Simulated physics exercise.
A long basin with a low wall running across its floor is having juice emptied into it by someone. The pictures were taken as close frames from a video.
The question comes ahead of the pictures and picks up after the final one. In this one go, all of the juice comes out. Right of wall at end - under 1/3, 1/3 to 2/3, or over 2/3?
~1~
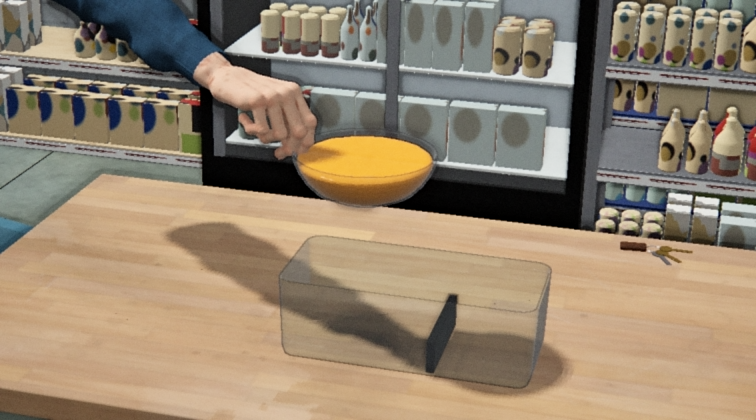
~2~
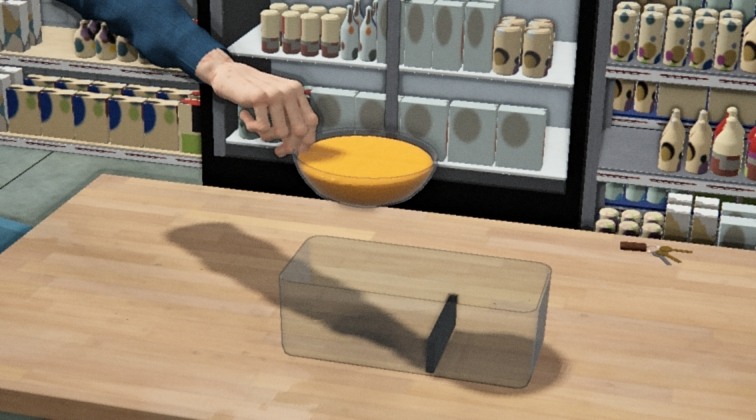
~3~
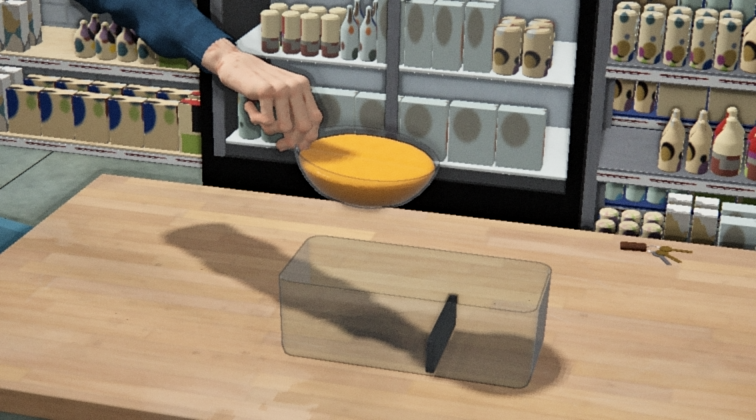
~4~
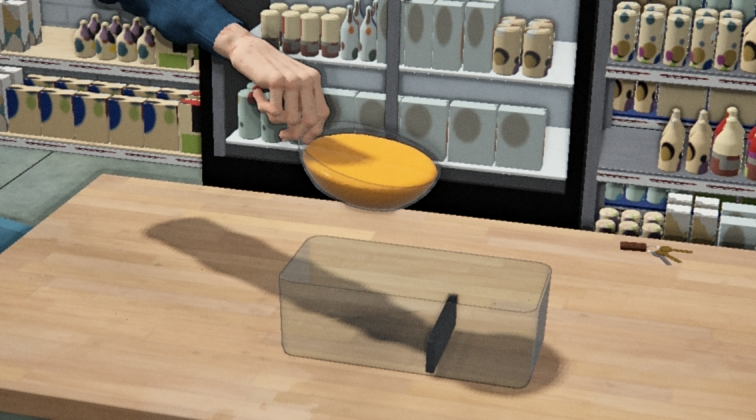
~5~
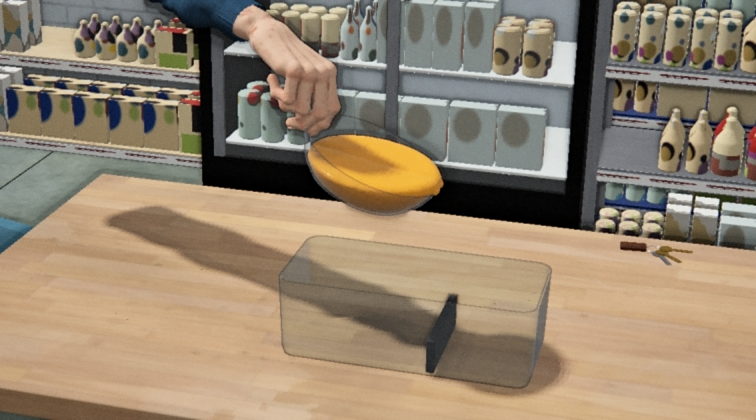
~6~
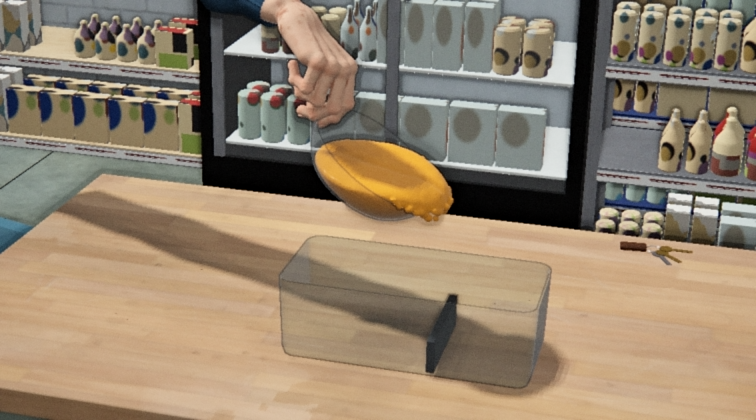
1/3 to 2/3.
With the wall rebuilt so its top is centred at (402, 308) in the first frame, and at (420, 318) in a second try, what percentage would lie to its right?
Roughly 80 % and 65 %.
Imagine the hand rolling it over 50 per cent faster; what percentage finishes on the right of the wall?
I'd say close to 45 per cent.
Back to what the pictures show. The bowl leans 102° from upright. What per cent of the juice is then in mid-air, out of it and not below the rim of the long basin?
It's close to 10 percent.
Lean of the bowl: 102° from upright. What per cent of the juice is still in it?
Near 0 in a hundred still remains.
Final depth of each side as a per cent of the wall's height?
Near 20 on the left, 60 on the right.
A moment on, the bowl is tipped right over and 0 per cent is still to pour, 19 is left of the wall and 70 right of it.
Next, the bowl is tipped right over and 0 per cent is still to pour, 24 is left of the wall and 44 right of it.
Then the bowl is tipped right over and 0 per cent is still to pour, 30 is left of the wall and 63 right of it.
Later the bowl is tipped right over and 0 per cent is still to pour, 35 is left of the wall and 57 right of it.
In the end 36 per cent lies left of the wall, 56 right of it and 8 outside.
